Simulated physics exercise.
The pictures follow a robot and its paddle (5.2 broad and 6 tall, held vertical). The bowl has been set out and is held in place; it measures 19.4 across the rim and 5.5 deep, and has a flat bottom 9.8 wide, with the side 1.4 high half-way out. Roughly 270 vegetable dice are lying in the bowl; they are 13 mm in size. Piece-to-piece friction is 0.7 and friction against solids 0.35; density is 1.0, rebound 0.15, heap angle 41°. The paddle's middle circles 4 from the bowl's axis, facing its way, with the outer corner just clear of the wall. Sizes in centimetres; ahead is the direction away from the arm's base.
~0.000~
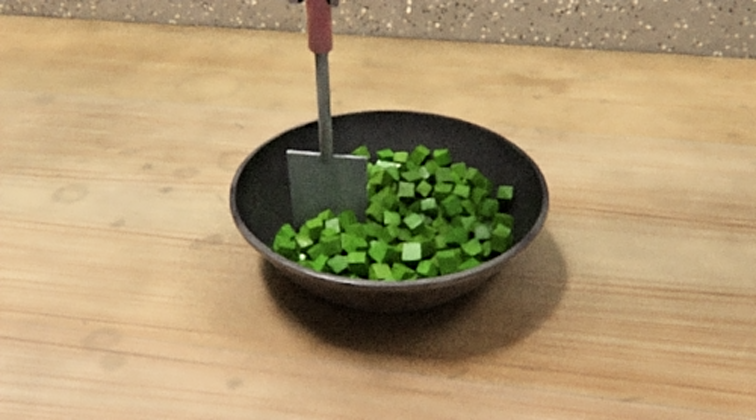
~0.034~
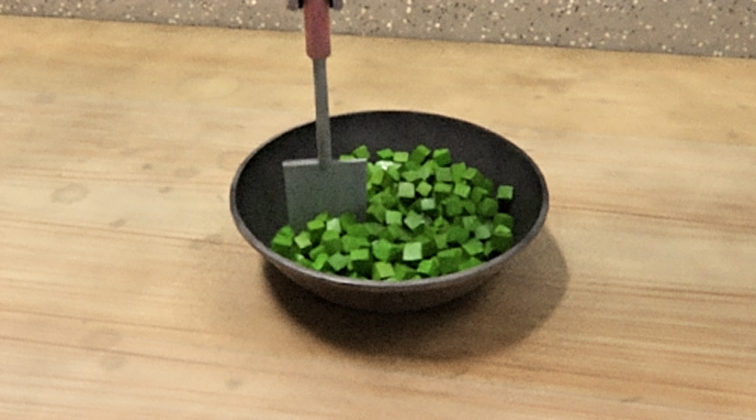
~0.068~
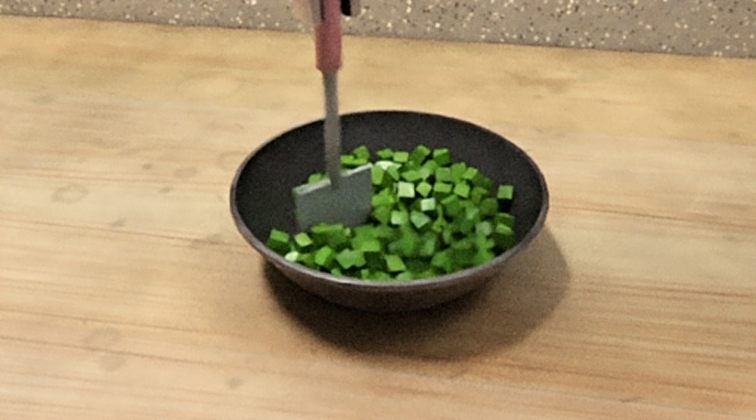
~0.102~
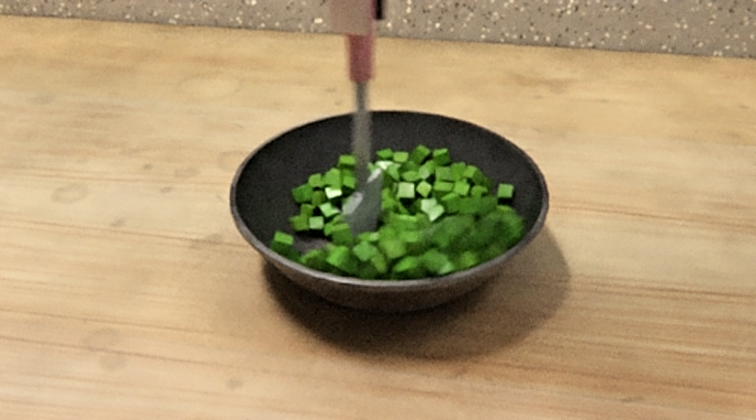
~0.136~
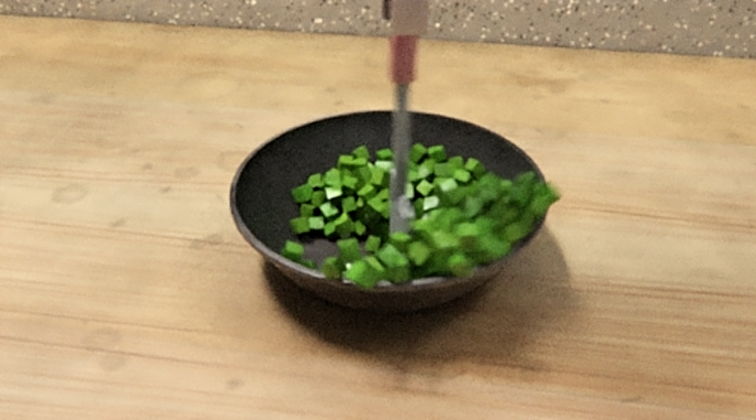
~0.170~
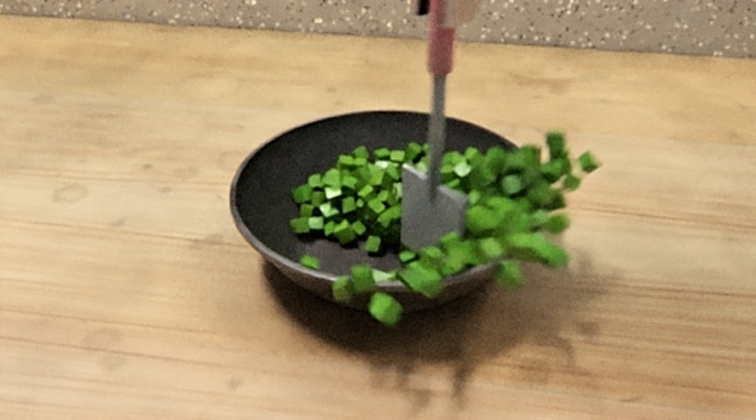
The clip shows a red-handled paddle upright in a dark bowl of green cubes on a wooden surface; it turns and sweeps from the left through the near side toward the right, pushing cubes up and over the rim.
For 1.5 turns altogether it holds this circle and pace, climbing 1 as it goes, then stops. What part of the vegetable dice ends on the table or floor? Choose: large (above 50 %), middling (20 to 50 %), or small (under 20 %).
Large.
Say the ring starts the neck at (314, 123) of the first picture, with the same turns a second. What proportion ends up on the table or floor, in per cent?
Roughly 65 per cent.
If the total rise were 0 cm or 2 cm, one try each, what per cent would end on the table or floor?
I'd reckon around 60 and 50 per cent.
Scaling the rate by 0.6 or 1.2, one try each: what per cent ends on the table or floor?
I'd expect near 35 per cent, then near 70 per cent.
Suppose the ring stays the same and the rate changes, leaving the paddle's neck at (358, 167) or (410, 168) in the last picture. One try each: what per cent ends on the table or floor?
About 30 and 45 per cent.
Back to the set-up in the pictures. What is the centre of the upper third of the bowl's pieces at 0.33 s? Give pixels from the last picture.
Near (332, 128).
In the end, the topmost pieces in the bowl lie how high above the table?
The top sits some 4.5 cm up.
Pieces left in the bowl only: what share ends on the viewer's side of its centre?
About 35 per cent.
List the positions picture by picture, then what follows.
The first picture shows paddle neck at (326, 134), 0° round; upper third of the load around (408, 221), from x 285 to 505, top at y 155; 274 in the bowl.
The second picture shows paddle neck at (324, 140), 14° round; upper third of the load around (407, 223), from x 280 to 505, top at y 155.
The third picture shows paddle neck at (334, 156), 45° round; upper third of the load around (402, 238), from x 275 to 505, top at y 155.
The fourth picture shows paddle neck at (362, 168), 77° round; upper third of the load around (425, 240), from x 280 to 515, top at y 155.
The fifth picture shows paddle neck at (401, 169), 109° round; upper third of the load around (459, 223), from x 290 to 550, top at y 155; 269 in the bowl, 5 in flight or on the tool.
The sixth picture shows paddle neck at (435, 160), 140° round; upper third of the load around (502, 202), from x 300 to 590, top at y 140; 256 in the bowl, 18 in flight or on the tool.
By 0.33 s, 293° round, highest piece 9 above the table; 185 in the bowl, 48 on the table or floor, 41 in flight or on the tool.
By 0.50 s, 85° round, highest piece 8 above the table; 129 in the bowl, 117 on the table or floor, 28 in flight or on the tool.
By 0.78 s, 180° round, highest piece 4 above the table; 171 on the table or floor, 103 in the bowl.
By 1.48 s, 180° round, highest piece 4 above the table; 171 on the table or floor, 103 in the bowl.
Final count, 171 on the table or floor, 103 in the bowl. That is 62 % on the table or floor.
